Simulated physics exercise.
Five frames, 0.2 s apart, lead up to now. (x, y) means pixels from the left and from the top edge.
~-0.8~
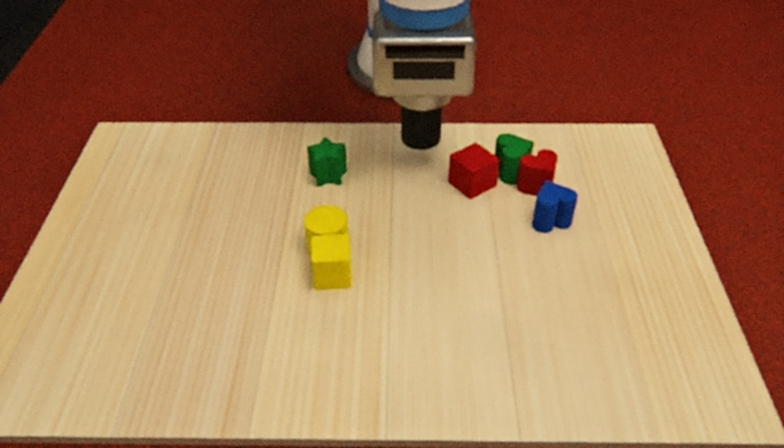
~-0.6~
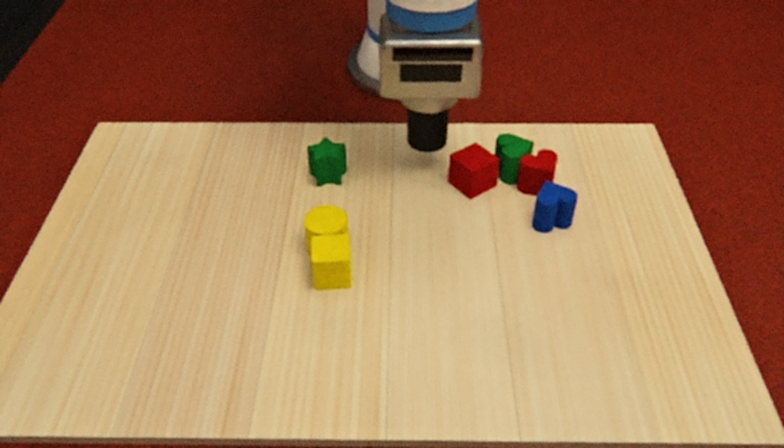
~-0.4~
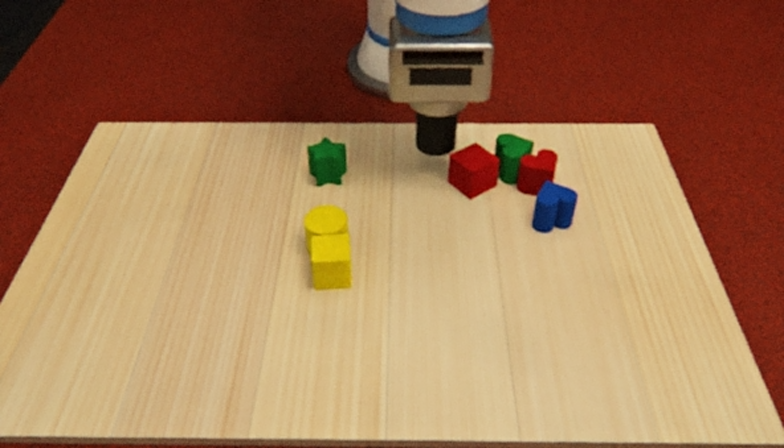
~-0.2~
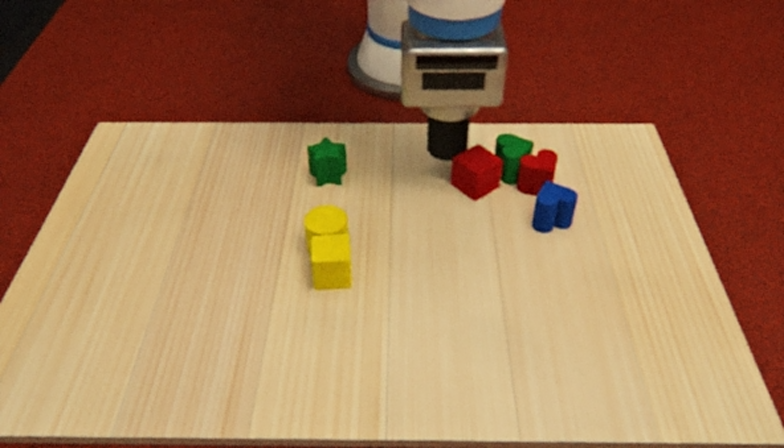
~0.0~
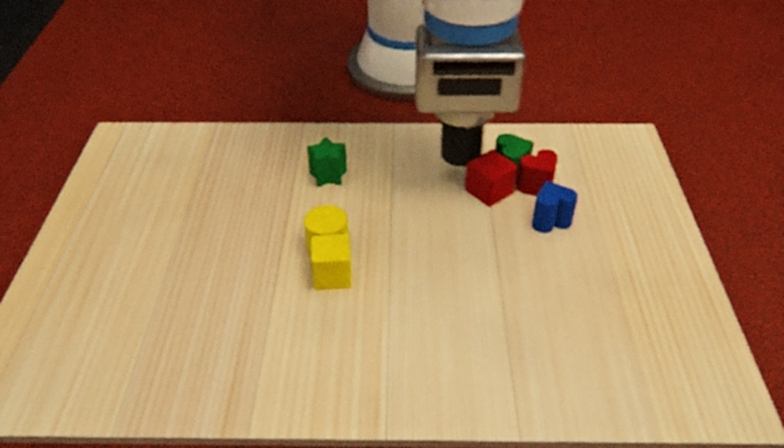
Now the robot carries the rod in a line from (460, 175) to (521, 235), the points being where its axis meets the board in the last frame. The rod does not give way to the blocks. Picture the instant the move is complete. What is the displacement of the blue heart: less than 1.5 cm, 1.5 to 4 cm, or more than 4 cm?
The distance will be above 4 cm.
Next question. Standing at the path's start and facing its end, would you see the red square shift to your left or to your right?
The left-hand side.
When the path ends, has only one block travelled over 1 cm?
Short answer: No.
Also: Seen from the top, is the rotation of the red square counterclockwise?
Yes - that is the case.
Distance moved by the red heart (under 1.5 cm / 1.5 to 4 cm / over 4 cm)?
The displacement of the red heart is below 1.5 cm.
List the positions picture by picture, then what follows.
Tip of the rod at (421, 139), middles of tops, red square at (475, 156), green heart at (514, 144), red heart at (542, 159), blue heart at (556, 193), in the first frame.
Rod at (427, 141), nothing pushed, in the second frame.
Rod at (436, 144), nothing pushed, in the third frame.
Rod at (447, 149), red square at (478, 158), in the fourth frame.
Rod at (461, 155), red square at (493, 164), green heart at (514, 144), red heart at (542, 159), blue heart at (556, 193), in the fifth frame.
One third of the way, rod at (481, 173); red square at (519, 179), turned 25° anticlockwise.
Two thirds of the way, rod at (502, 193); red square at (544, 195), turned 40° anticlockwise; blue heart at (580, 202), turned 20° anticlockwise.
At the end, rod at (524, 214); red square at (569, 208), turned 60° anticlockwise; green heart unmoved; red heart unmoved; blue heart at (605, 207), turned 35° anticlockwise.
